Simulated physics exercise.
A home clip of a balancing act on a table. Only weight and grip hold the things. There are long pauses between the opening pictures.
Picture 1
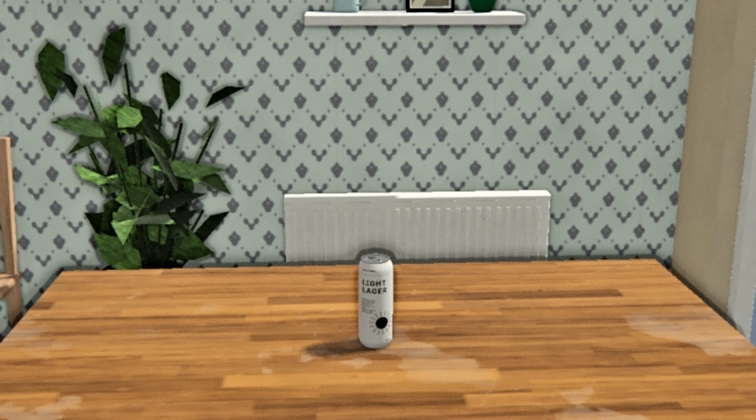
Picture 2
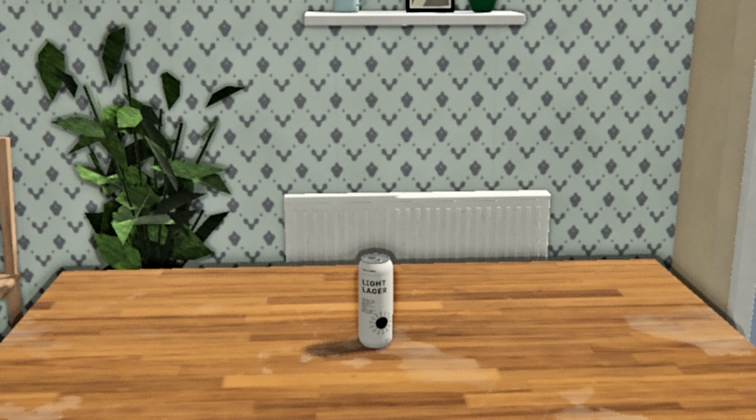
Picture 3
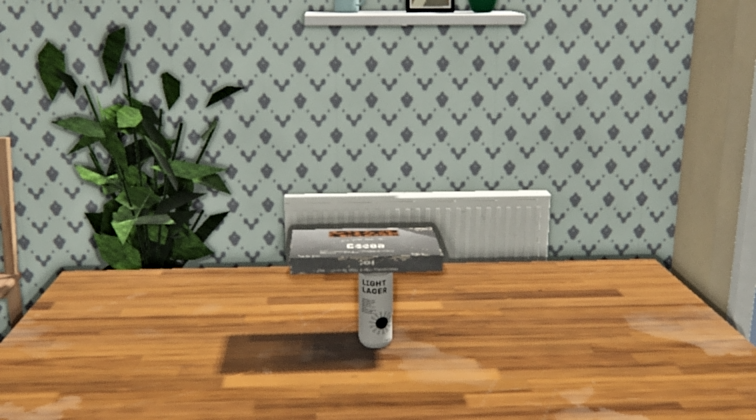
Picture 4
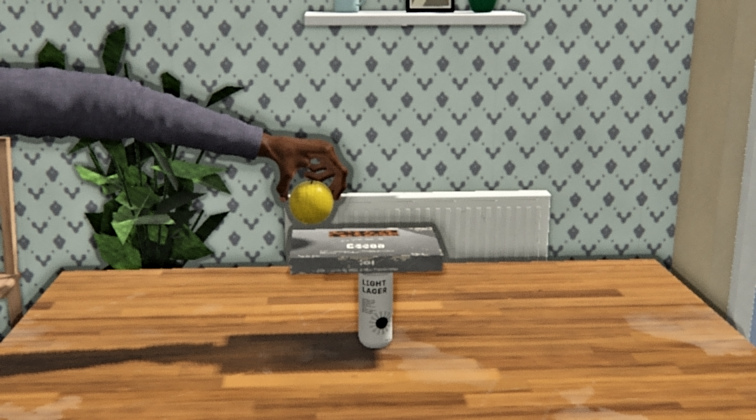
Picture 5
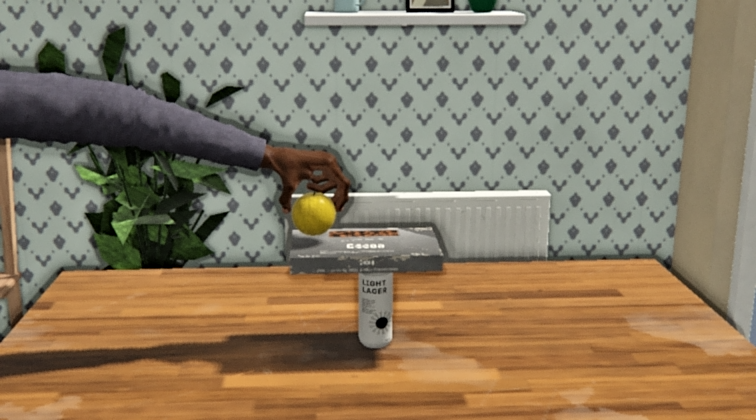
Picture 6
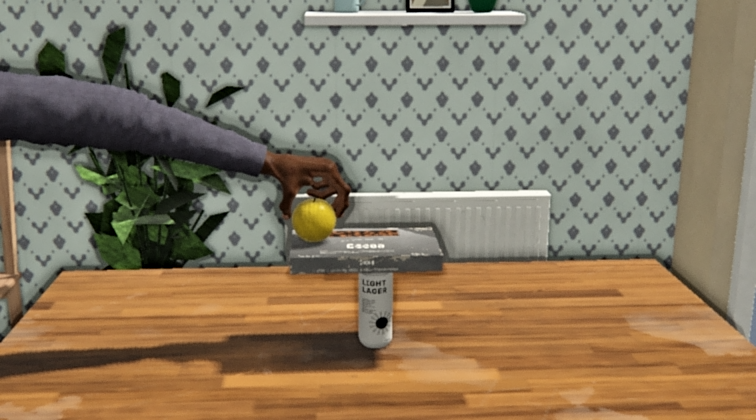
A hand lowering a yellow apple onto the left side of a grey packet lying across an upright can of lager.
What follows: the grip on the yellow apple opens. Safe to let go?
Outcome: The stack comes apart.
Then, 0.50 s on from there, grey packet and yellow apple now fallen.
Then, 0.80 s on from there, things are still on the move.
In the end, fallen, grey packet and yellow apple; white can unmoved. The stack gives way.
